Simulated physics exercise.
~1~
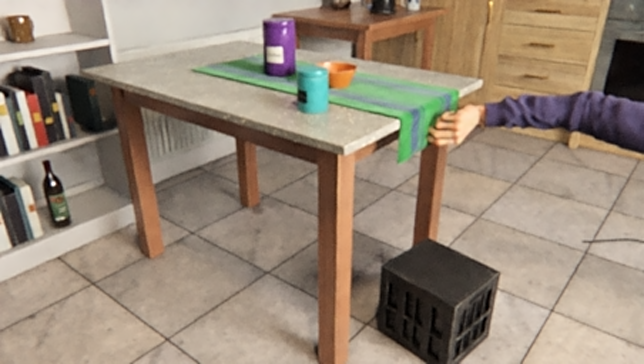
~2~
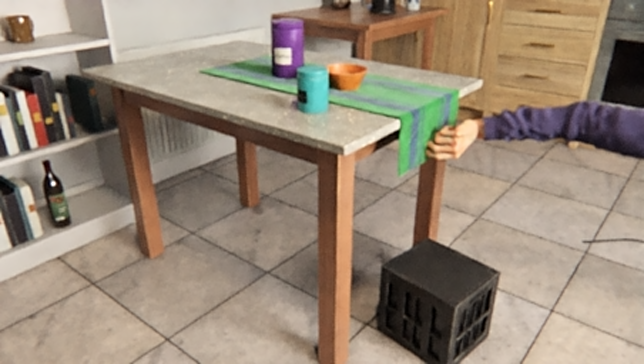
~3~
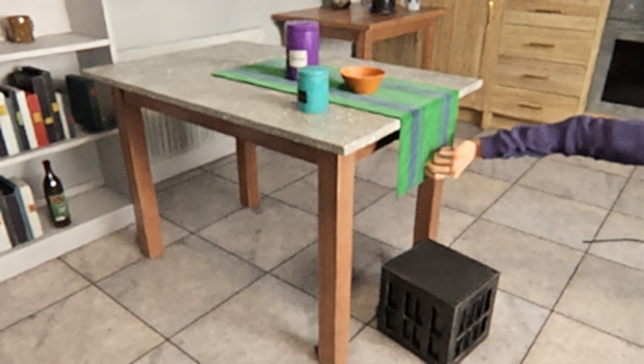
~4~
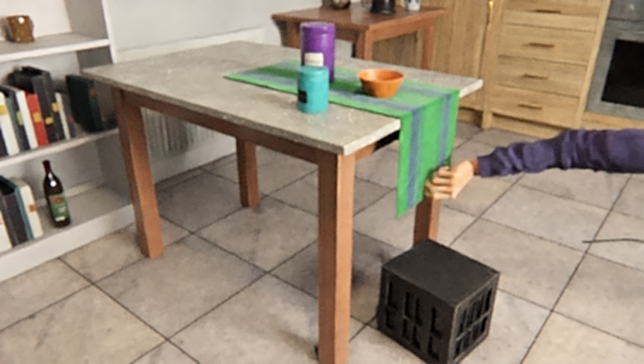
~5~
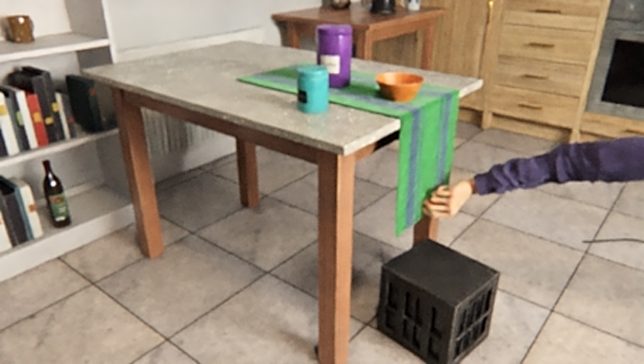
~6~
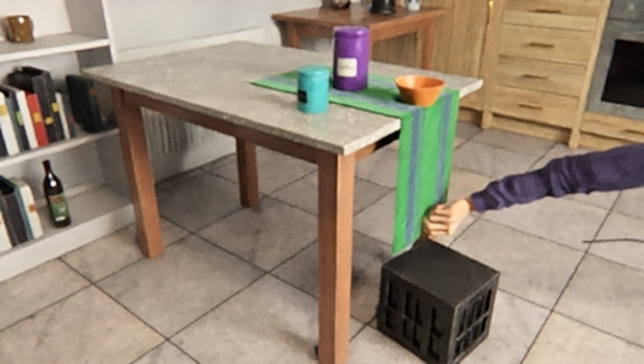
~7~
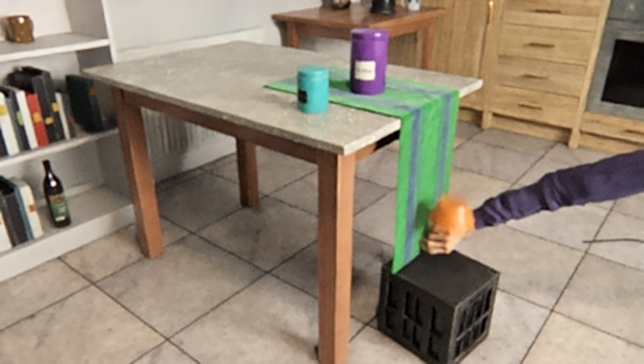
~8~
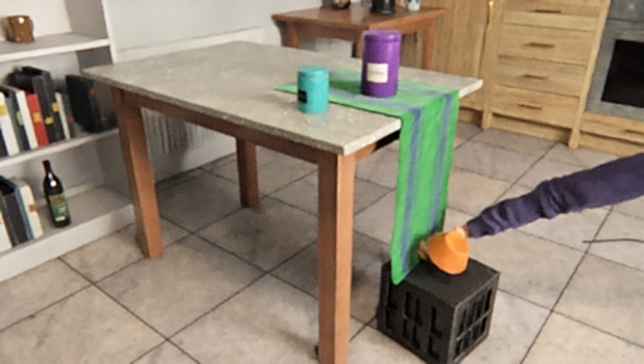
In a kitchen, a hand pulls a green cloth down, tipping an orange bowl off the table.
